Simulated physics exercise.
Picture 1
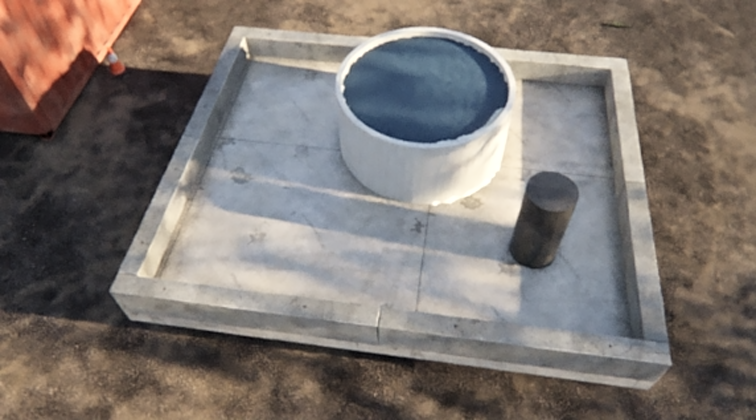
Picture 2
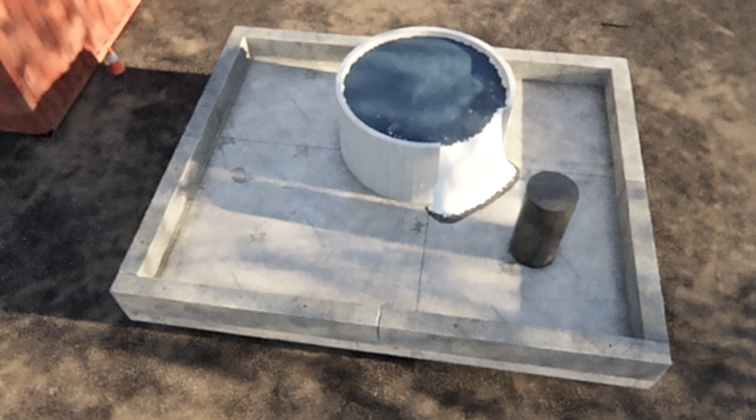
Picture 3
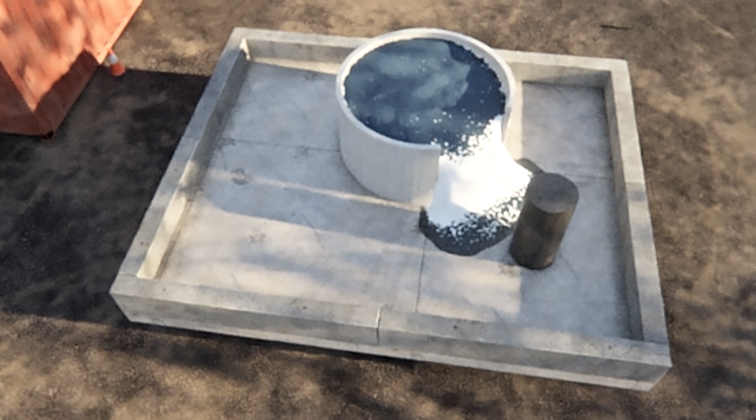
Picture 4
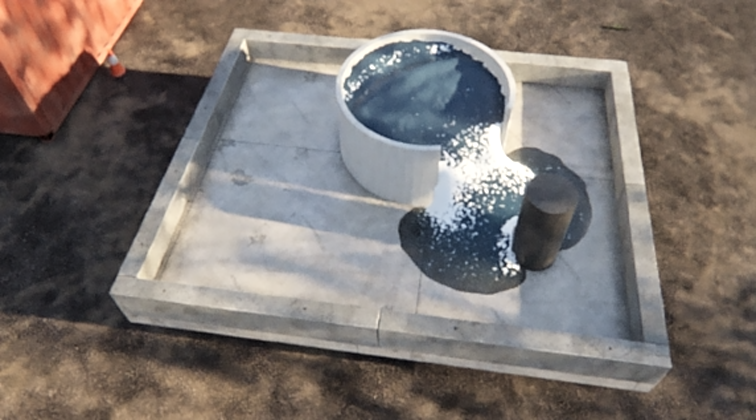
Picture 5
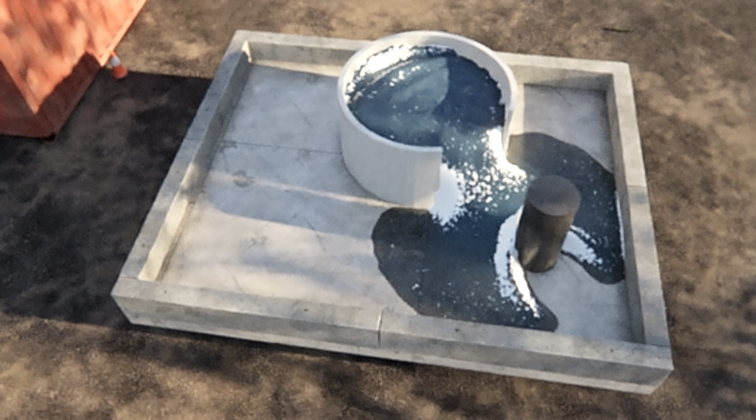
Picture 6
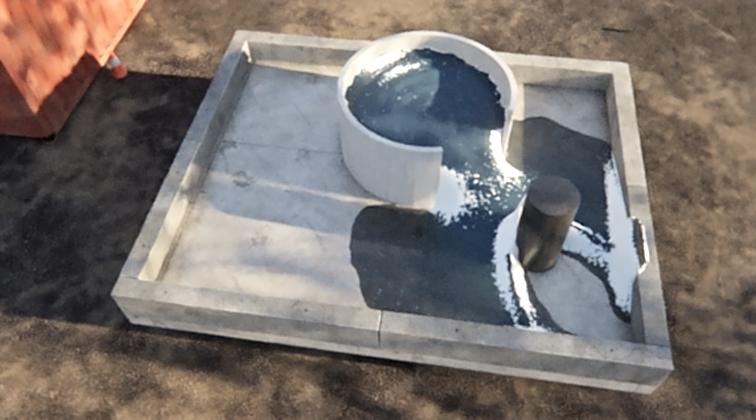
Dark water poured through a gap in the side of a round white pool, foamed around a short dark post, and spread across the pale walled pad to its right and front edges.
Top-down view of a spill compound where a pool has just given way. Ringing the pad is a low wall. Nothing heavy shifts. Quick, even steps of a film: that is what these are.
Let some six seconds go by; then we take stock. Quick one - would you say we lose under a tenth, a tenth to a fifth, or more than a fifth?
Not a tenth escapes.
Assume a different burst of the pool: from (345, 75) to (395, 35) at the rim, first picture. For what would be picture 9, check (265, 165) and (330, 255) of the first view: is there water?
Result: Swamped / unreached.
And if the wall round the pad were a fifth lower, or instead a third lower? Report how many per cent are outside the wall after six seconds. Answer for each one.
I'd expect around 14 per cent for the first wall and around 22 per cent for the second.
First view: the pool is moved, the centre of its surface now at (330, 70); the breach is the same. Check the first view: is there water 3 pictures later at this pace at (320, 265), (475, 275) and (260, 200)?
Note: Point 1 waterlogged; point 2 waterlogged; point 3 untouched.
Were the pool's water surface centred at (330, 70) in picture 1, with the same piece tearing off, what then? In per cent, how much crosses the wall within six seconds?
About 4 per cent.
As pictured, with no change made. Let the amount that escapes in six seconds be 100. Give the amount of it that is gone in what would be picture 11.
Estimated share: Close to 10 %.
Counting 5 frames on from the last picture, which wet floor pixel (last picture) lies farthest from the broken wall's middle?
The flood front should get to about (242, 306).
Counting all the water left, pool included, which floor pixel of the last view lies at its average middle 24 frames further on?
Centre point: Around (429, 194).
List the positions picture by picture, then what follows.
In the first frame, the pool at (425, 87) is whole and still.
In the second frame, water pours out at (476, 167) and has run to (443, 218).
In the third frame, water pours out at (475, 172) and has run to (455, 249).
In the fourth frame, water pours out at (475, 176) and has run to (495, 285).
In the fifth frame, the front is at (539, 330), out from the gap at (476, 178).
In the sixth frame, water pours out at (476, 177) and has run to a hidden place.
A moment on, water covers 30 % of the floor; the low wall has let 0 % over.
Next, water covers 35 % of the floor; the low wall has let 1 % over.
Then, water covers 55 % of the floor; the low wall has let 6 % over.
Later, water covers 80 % of the floor; the low wall has let 7 % over.
In the end, water covers 80 % of the floor; the low wall has let 7 % over.
